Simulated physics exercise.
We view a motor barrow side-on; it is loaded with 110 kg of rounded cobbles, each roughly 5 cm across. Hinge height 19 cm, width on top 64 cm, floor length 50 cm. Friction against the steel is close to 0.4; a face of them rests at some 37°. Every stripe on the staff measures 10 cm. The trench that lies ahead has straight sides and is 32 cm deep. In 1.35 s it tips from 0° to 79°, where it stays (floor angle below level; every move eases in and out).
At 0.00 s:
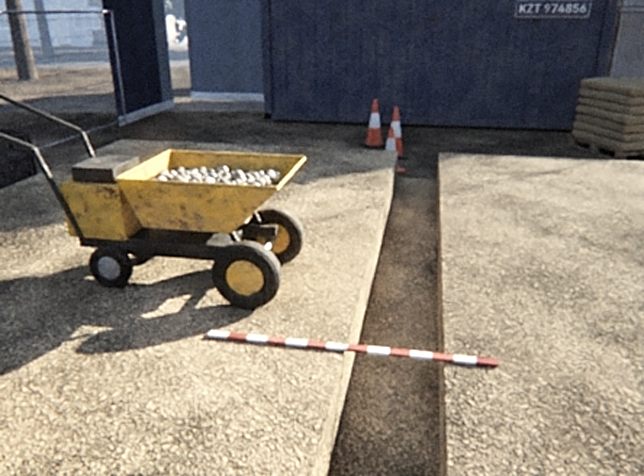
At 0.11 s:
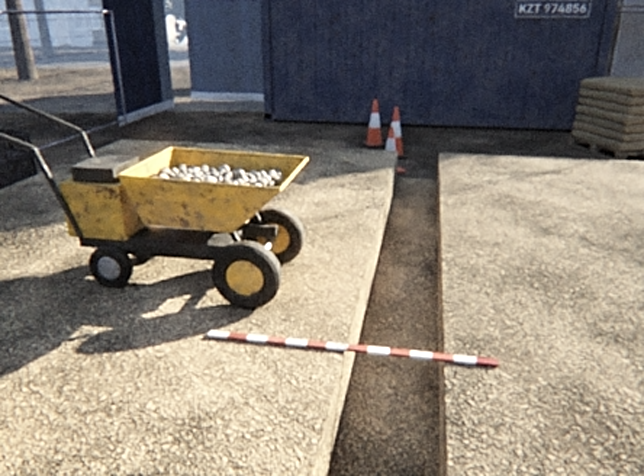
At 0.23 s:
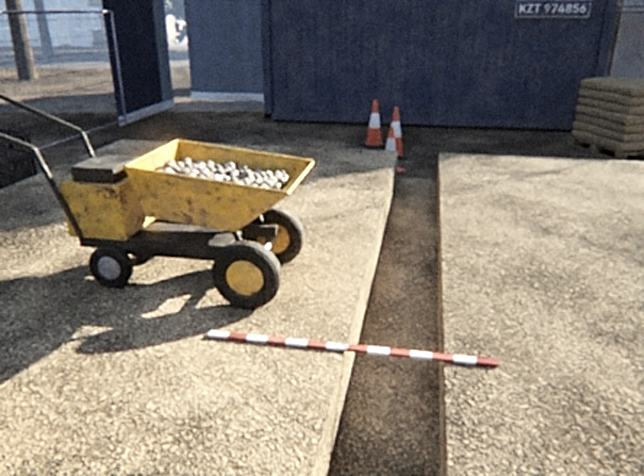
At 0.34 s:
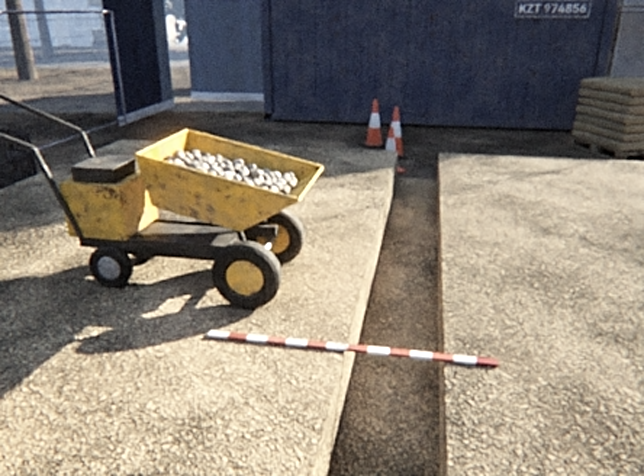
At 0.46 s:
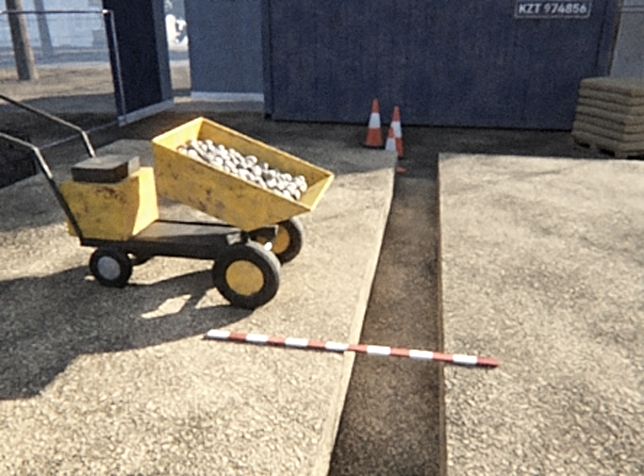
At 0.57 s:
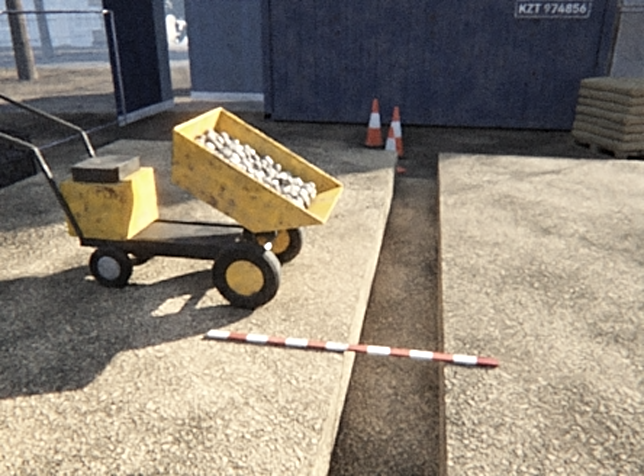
At first, a yellow motor barrow loaded with rounded stones stands with its skip level beside a straight trench, a red-and-white staff lying across it. The skip then tilts steadily forward to the right, its back rising off the chassis, until it slopes steeply with the stones still inside.
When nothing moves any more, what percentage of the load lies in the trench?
100 %.
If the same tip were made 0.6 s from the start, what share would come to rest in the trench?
Then roughly 100 percent.
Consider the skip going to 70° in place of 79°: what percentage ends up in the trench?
In that case some 100 per cent.
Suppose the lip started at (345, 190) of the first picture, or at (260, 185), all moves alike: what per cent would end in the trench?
First spot about 55, second spot about 80 per cent.
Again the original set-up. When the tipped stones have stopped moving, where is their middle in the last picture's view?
The middle should be near (404, 335).
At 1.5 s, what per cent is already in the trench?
Roughly 80 percent of the load.
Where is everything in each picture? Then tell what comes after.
Lip at (278, 188), floor tilted 0°, highest stones at (226, 177), in the first picture.
The skip is at 2°, its lip at (281, 190); the top of the load is at (196, 175); the stones move at 0.2 m/s on average, in the second picture.
The skip is at 6°, its lip at (288, 193); the top of the load is at (181, 166); the stones move at 0.4 m/s on average, in the third picture.
Lip at (299, 200), floor tilted 13°, highest stones at (190, 158); the stones move at 0.6 m/s on average, in the fourth picture.
Lip at (311, 210), floor tilted 21°, highest stones at (198, 148); the stones move at 0.7 m/s on average, in the fifth picture.
Lip at (323, 223), floor tilted 30°, highest stones at (213, 139); the stones move at 0.7 m/s on average, in the sixth picture.
After 1.0 s the floor is at 67°; 99 % in the skip, 1 % in the trench; the foremost stones are at (364, 265).
After 1.5 s the floor is at 79°; 21 % in the skip, 79 % in the trench; the foremost stones are at (436, 331).
After 1.8 s the floor is at 79°; 1 % in the skip, 99 % in the trench; the foremost stones are at (435, 349).
After 3.8 s the floor is at 79°; 0 % in the skip, 100 % in the trench; the foremost stones are at (436, 341).
